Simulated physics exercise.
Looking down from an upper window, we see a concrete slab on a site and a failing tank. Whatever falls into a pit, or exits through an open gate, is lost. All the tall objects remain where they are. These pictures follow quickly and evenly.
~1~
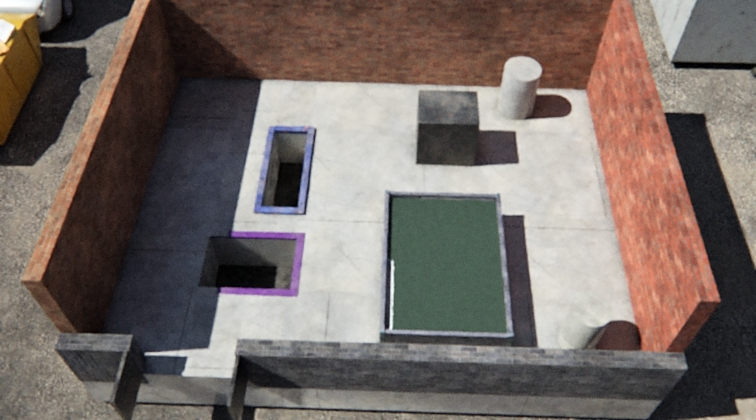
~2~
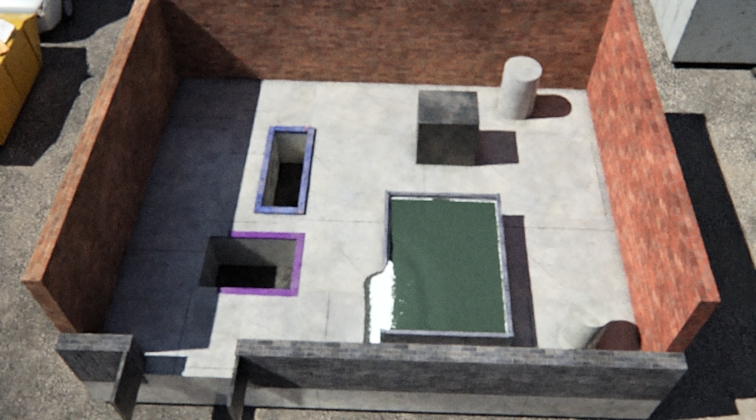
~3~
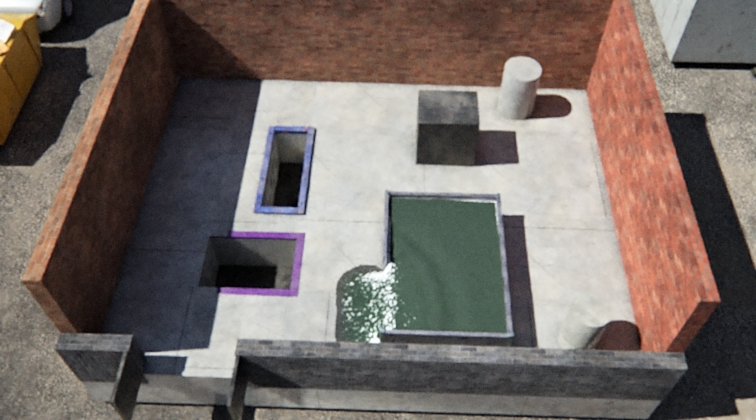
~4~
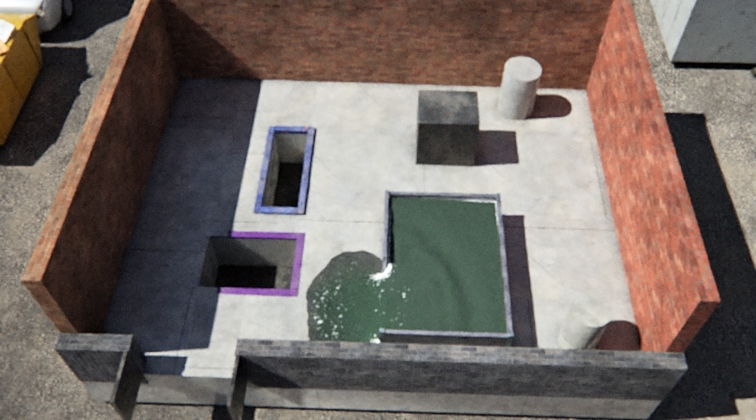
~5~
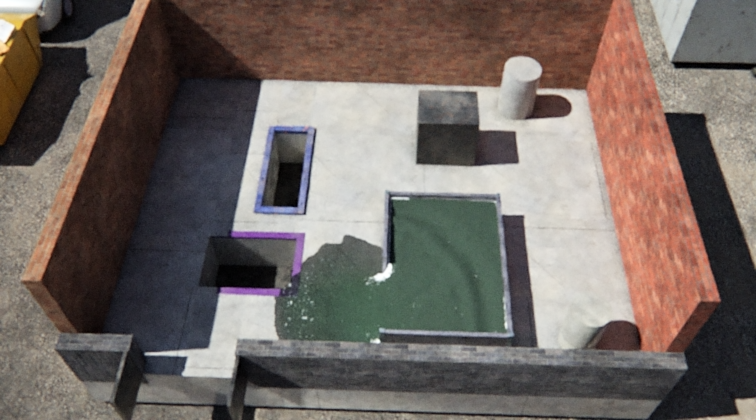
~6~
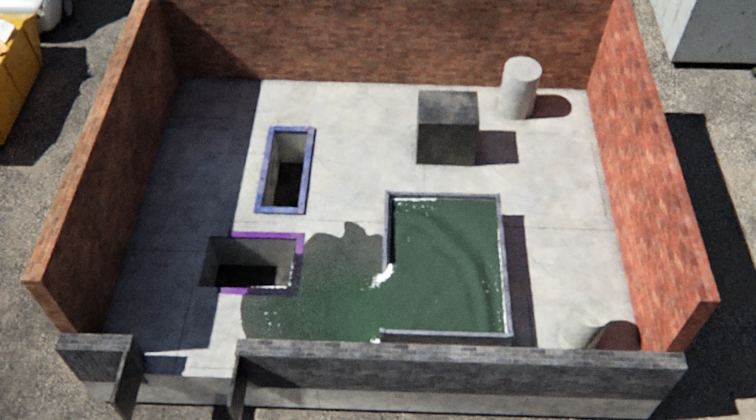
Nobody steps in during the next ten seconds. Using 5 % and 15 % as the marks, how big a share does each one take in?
At the end, the gate lands in the middle band - five to fifteen per cent; the blue pit lands in the bottom band - below five per cent; the purple pit lands in the top band - past fifteen per cent.
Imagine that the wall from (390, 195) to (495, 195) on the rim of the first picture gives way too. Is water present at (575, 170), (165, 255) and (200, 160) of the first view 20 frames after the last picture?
Listed in order, they come out sitting in a pool, without a puddle and without a puddle.
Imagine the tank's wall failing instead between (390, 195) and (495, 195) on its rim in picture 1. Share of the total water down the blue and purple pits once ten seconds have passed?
In percent: Blue 10, purple 4.
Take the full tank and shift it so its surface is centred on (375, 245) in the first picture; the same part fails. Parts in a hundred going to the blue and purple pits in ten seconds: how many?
Blue 0 %, purple 40 %.
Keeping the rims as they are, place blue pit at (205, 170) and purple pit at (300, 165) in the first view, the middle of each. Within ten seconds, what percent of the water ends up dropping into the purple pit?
Share for purple, in per cent: 10.
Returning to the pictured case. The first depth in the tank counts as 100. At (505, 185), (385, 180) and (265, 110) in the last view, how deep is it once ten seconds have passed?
The three come to some 0, 2 and 10 per cent respectively.
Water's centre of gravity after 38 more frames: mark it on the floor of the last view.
It's close to (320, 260).
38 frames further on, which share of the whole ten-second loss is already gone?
Approximately 70 %.
A moment on, water covers 15 % of the floor; the gate 0 %, the blue pit 0 %, the purple pit 3 %.
Next, water covers 20 % of the floor; the gate 2 %, the blue pit 0 %, the purple pit 7 %.
Then, water covers 30 % of the floor; the gate 4 %, the blue pit 0 %, the purple pit 14 %.
Later, water covers 45 % of the floor; the gate 8 %, the blue pit 0 %, the purple pit 23 %.
In the end, water covers 55 % of the floor; the gate 13 %, the blue pit 1 %, the purple pit 32 %.
